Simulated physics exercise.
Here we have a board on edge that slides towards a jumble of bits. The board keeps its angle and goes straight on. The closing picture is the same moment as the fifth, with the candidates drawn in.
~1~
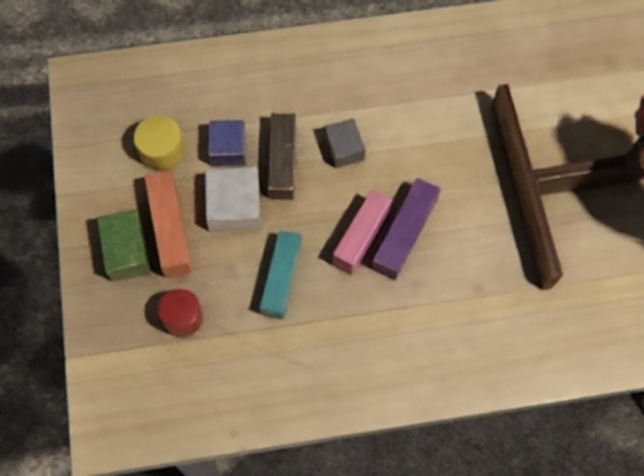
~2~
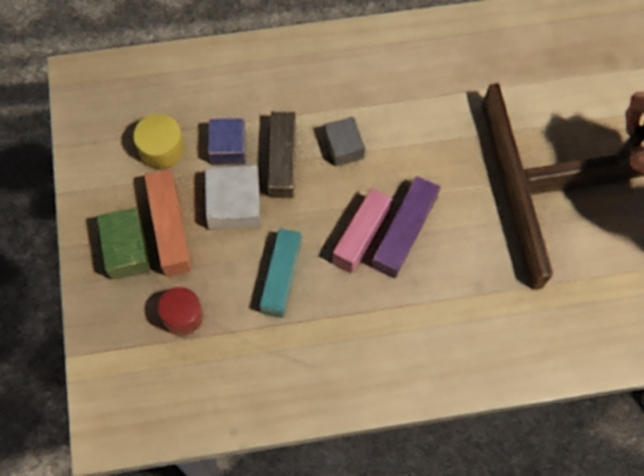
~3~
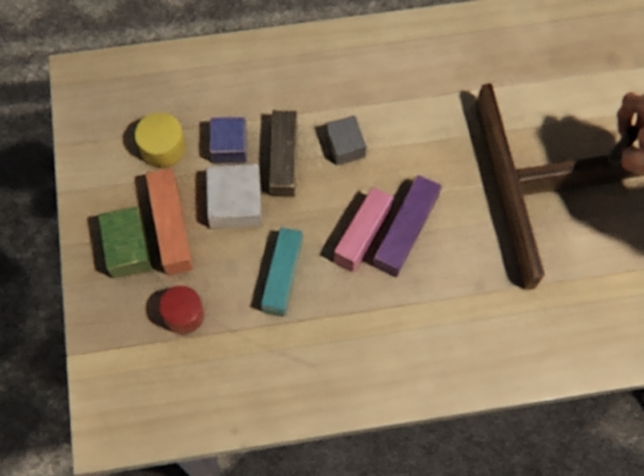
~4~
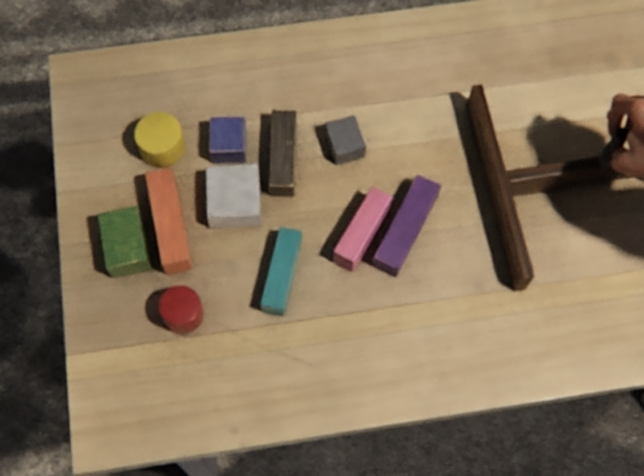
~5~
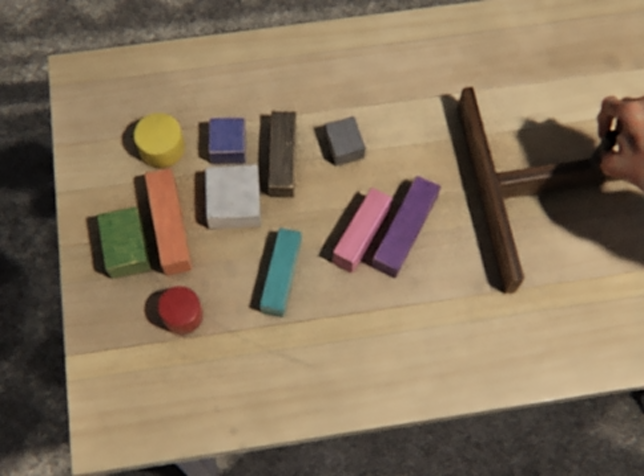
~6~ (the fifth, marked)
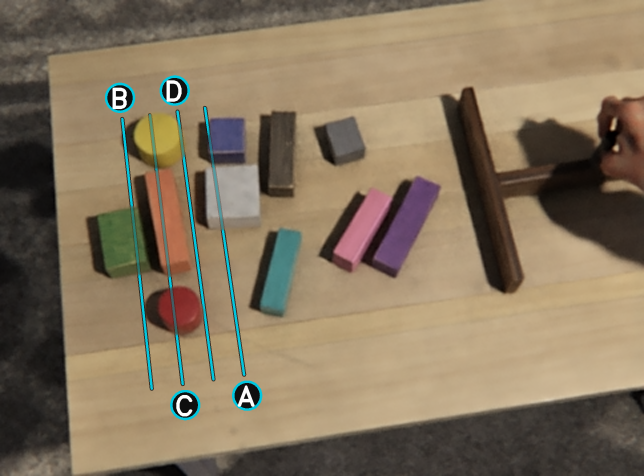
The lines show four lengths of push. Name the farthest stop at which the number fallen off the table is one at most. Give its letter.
As far as mark D.
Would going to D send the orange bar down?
By then, no.
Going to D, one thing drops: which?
It is the green block.
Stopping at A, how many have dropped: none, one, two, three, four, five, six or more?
The count is none.
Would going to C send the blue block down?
By then, no.
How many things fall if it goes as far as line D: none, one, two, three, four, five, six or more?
By then, one.
On the marked copy, A at (223, 234); B at (136, 246); C at (165, 242); D at (194, 238).
With D. Early on, board (388, 194); purple bar (374, 246); pink stick (344, 230).
Further on, board (281, 209); green block (118, 245); orange bar (149, 227).
At the end, board (195, 221); green block over the edge; yellow tin (63, 157); one fallen.
As for the rest, A is within the limit but short; B drops five; C drops three.
